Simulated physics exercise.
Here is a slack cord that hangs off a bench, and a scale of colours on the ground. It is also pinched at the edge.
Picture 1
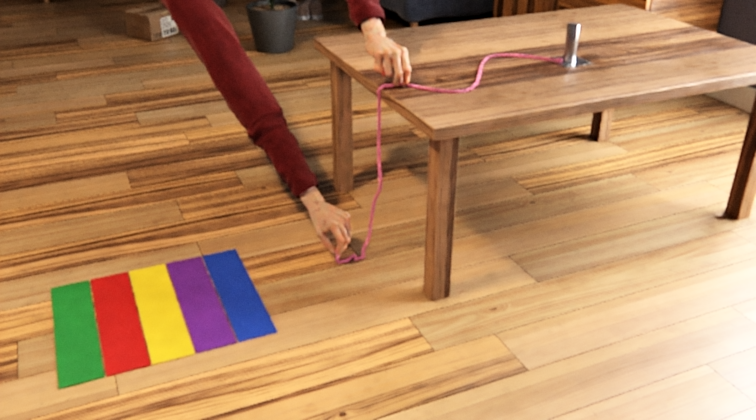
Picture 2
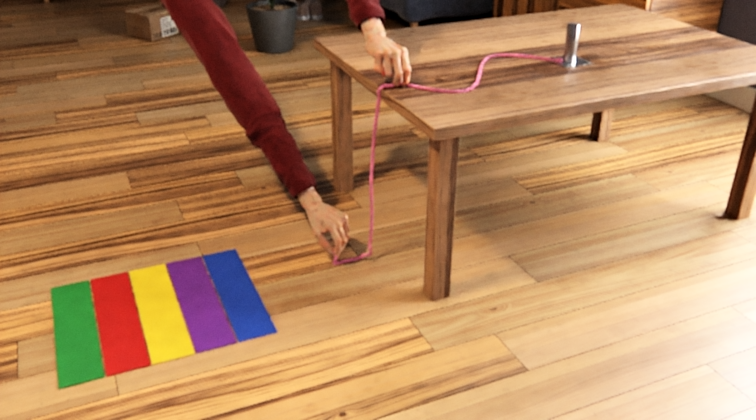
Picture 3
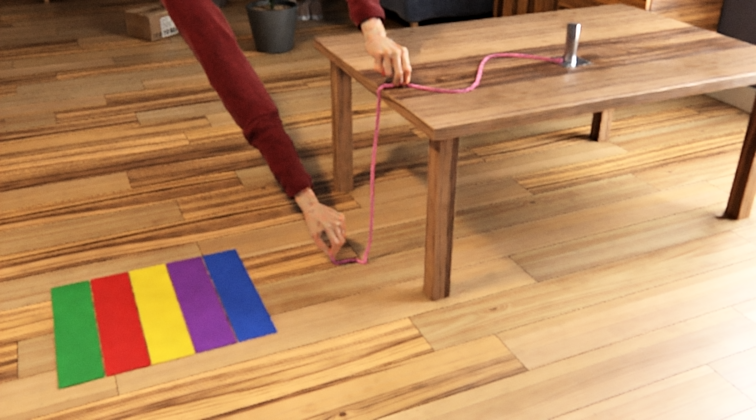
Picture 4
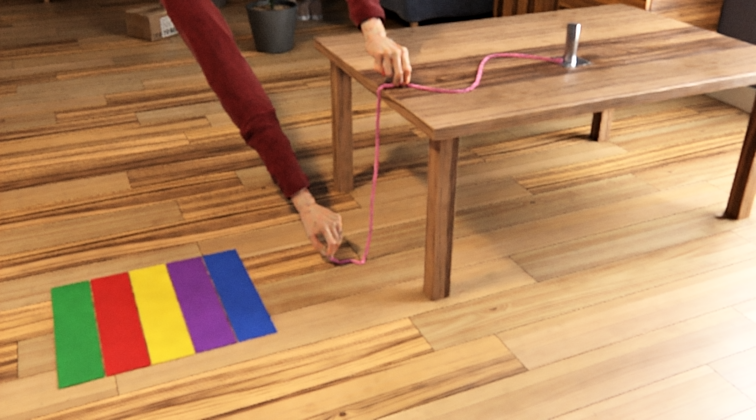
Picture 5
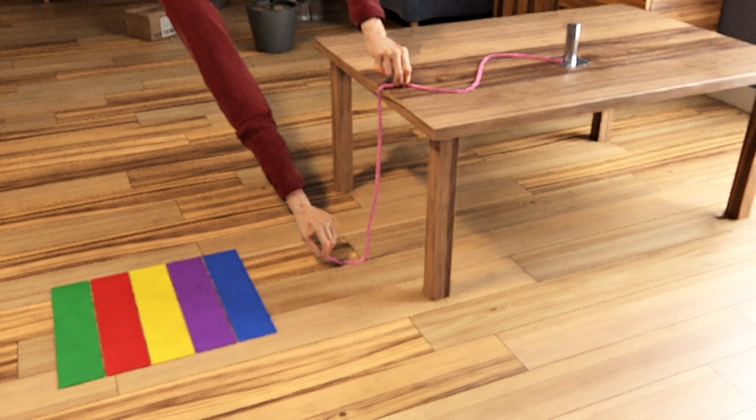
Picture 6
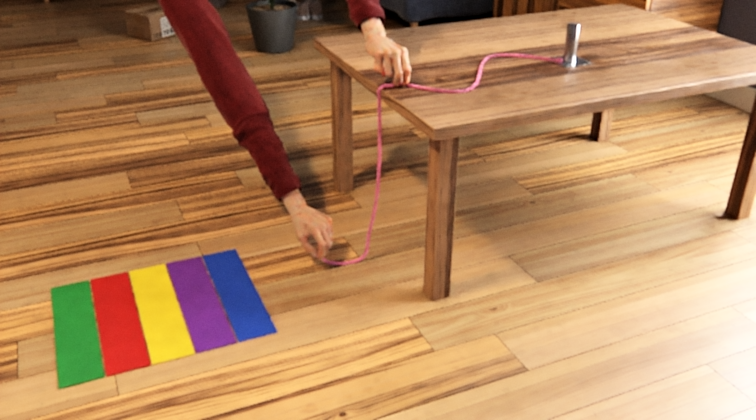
A hand near the floor draws the pink cord's end slightly left toward the coloured strips.
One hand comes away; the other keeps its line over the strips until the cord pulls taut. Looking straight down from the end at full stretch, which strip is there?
The red strip is there.
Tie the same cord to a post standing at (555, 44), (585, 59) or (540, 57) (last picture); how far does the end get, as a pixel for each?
Somewhere near (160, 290), (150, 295) and (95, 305), in that order.
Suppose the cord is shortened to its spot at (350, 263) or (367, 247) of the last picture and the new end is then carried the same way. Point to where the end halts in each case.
I'd say somewhere near (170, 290) the first time and near (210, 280) the second time.
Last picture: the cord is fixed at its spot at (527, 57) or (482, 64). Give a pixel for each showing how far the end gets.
I'd say about (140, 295) for the first and about (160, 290) for the second.
Soon after, end near (182, 286); over purple.
Then, end near (143, 295); over yellow.
At full stretch, end near (120, 300); over red. It gets as far as the red strip.
